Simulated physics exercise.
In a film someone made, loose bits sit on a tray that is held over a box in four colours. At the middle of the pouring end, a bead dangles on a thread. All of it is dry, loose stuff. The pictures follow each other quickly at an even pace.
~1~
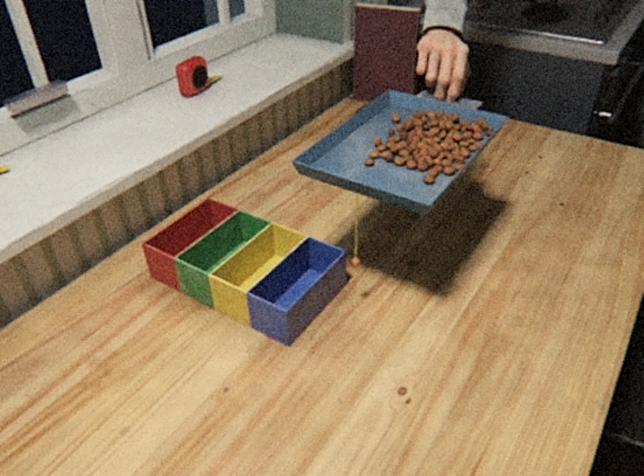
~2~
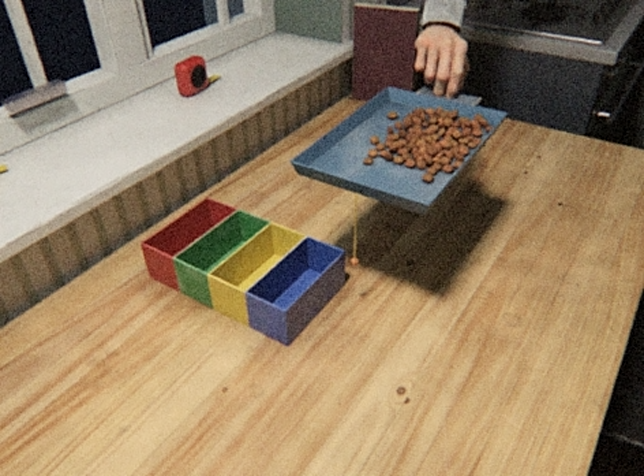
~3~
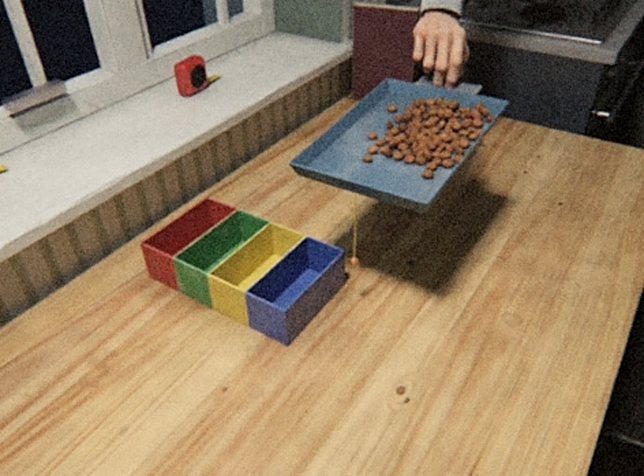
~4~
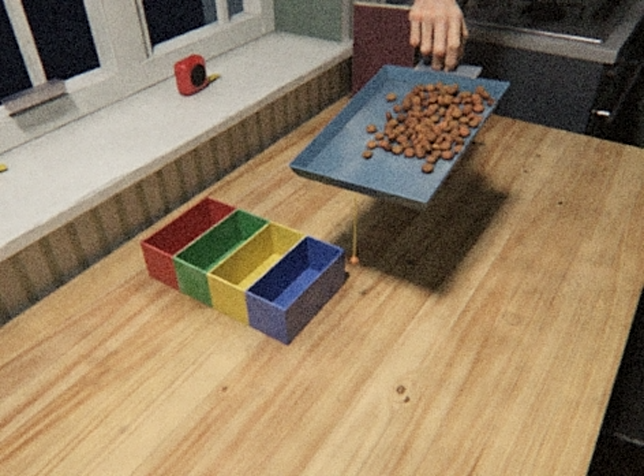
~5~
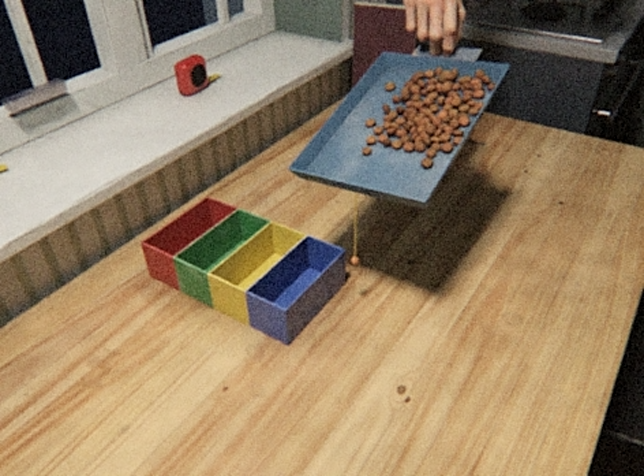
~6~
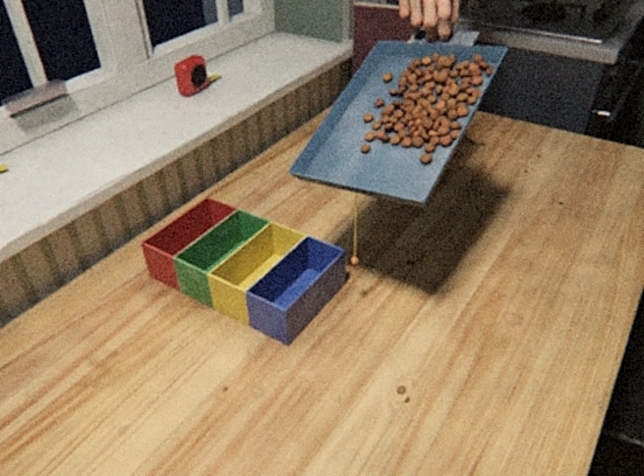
Above a wooden table, a hand steadily tilts a blue tray of brown bits.
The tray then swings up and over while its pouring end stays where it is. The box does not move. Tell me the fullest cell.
It is the blue one.
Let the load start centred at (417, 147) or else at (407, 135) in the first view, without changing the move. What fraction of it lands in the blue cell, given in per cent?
Roughly 60 and 60 percent, in that order.
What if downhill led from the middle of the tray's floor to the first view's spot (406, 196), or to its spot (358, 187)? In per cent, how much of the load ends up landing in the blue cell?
Case one near 0 %; case two near 30 %.
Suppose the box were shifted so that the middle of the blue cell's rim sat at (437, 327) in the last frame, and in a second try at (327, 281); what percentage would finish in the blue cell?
Roughly 0 per cent, then roughly 20 per cent.
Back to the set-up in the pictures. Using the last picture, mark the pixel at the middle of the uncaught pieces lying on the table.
The middle lies near (325, 340).
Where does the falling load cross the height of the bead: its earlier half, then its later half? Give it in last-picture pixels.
Near (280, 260) and later near (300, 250).
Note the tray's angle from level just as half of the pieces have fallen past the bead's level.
85 degrees.
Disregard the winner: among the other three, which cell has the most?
Second place goes to that yellow cell.
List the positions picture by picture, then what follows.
The first picture shows corners of the pouring end at (299, 160) and (427, 200), level; middle of the load at (431, 142), bits of dog kibble; bead on its thread at (356, 262); red cell at (161, 264); green cell at (194, 280); yellow cell at (230, 298); blue cell at (268, 316).
The second picture shows corners of the pouring end at (297, 160) and (425, 200), level; middle of the load at (430, 140).
The third picture shows corners of the pouring end at (296, 161) and (424, 199), tipped barely, lowest at the left corner; middle of the load at (430, 133).
The fourth picture shows corners of the pouring end at (295, 163) and (423, 197), tipped a little, lowest at the left corner; middle of the load at (430, 123).
The fifth picture shows corners of the pouring end at (295, 166) and (422, 196), tipped clearly, lowest at the left corner; middle of the load at (429, 113).
The sixth picture shows corners of the pouring end at (294, 169) and (420, 196), tipped clearly, lowest at the left corner; middle of the load at (427, 104); red cell at (161, 264); green cell at (193, 280); yellow cell at (229, 297); blue cell at (267, 315).
Soon, tray tipped steeply; most on the tray; about a quarter falling or outside the box.
A while on, tray tipped past a quarter turn; a small part on the tray; about half in the blue cell; about a quarter in the yellow cell; about a quarter falling or outside the box.
Towards the end, tray tipped past a quarter turn; about two thirds in the blue cell; about a quarter in the yellow cell; about a quarter falling or outside the box.
Finally, tray tipped past a quarter turn; about two thirds in the blue cell; about a quarter in the yellow cell; none in the green cell; none in the red cell; about a quarter outside the box.
